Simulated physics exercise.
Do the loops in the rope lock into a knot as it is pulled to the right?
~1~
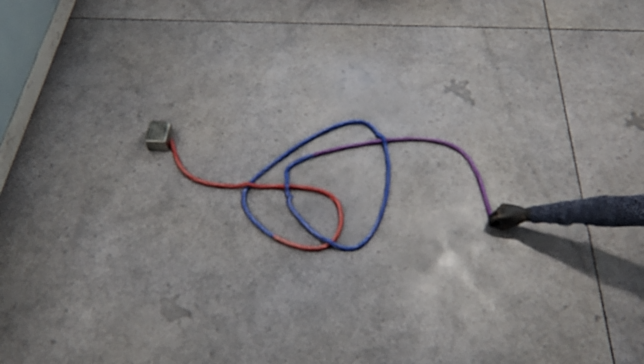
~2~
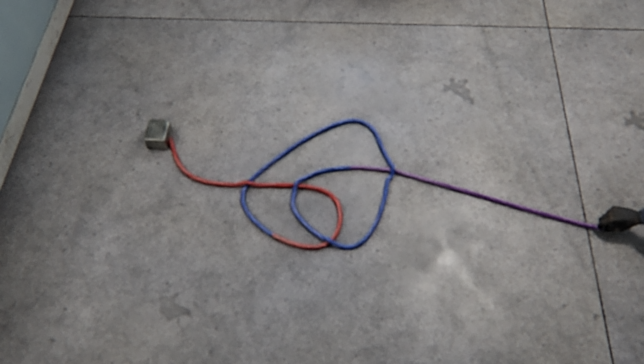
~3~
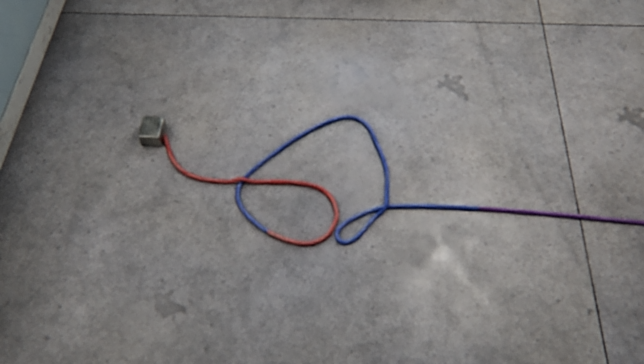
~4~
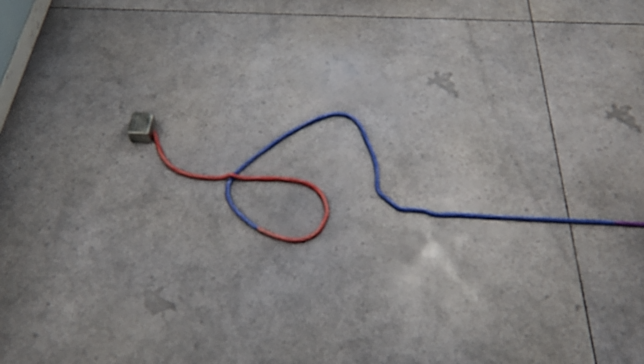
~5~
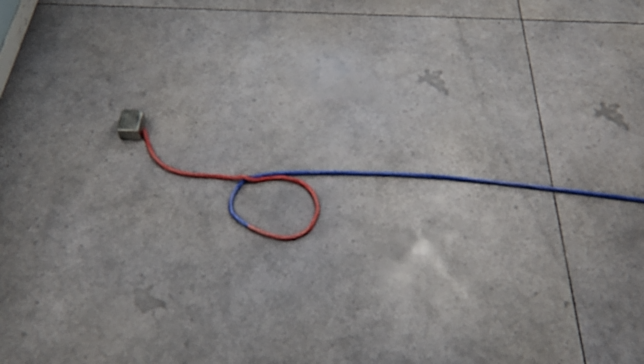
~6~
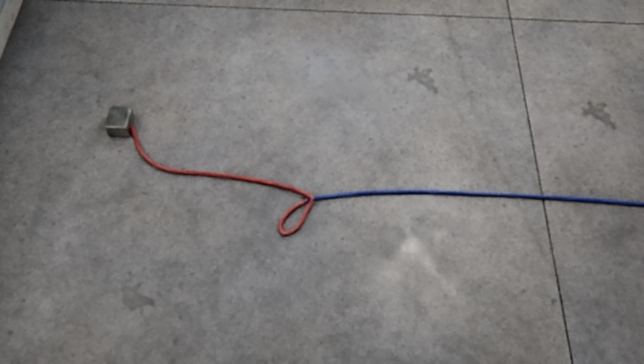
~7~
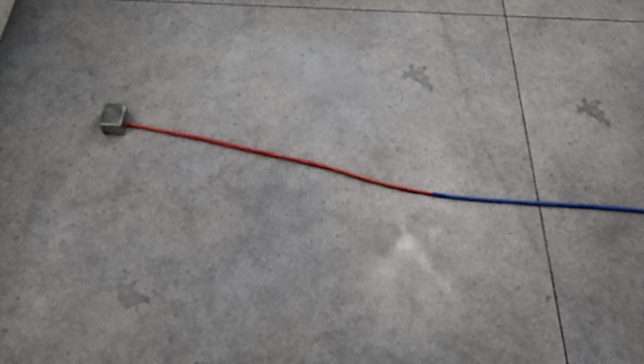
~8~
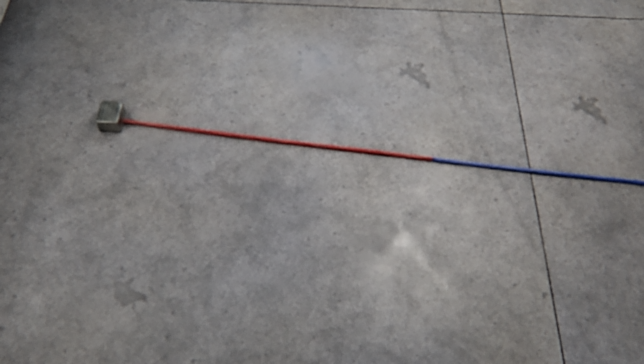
No, the loops fall away one after another. The rope ends up running straight from the block with no knot in it.
A looped rope tied to a block is pulled right until it runs straight.
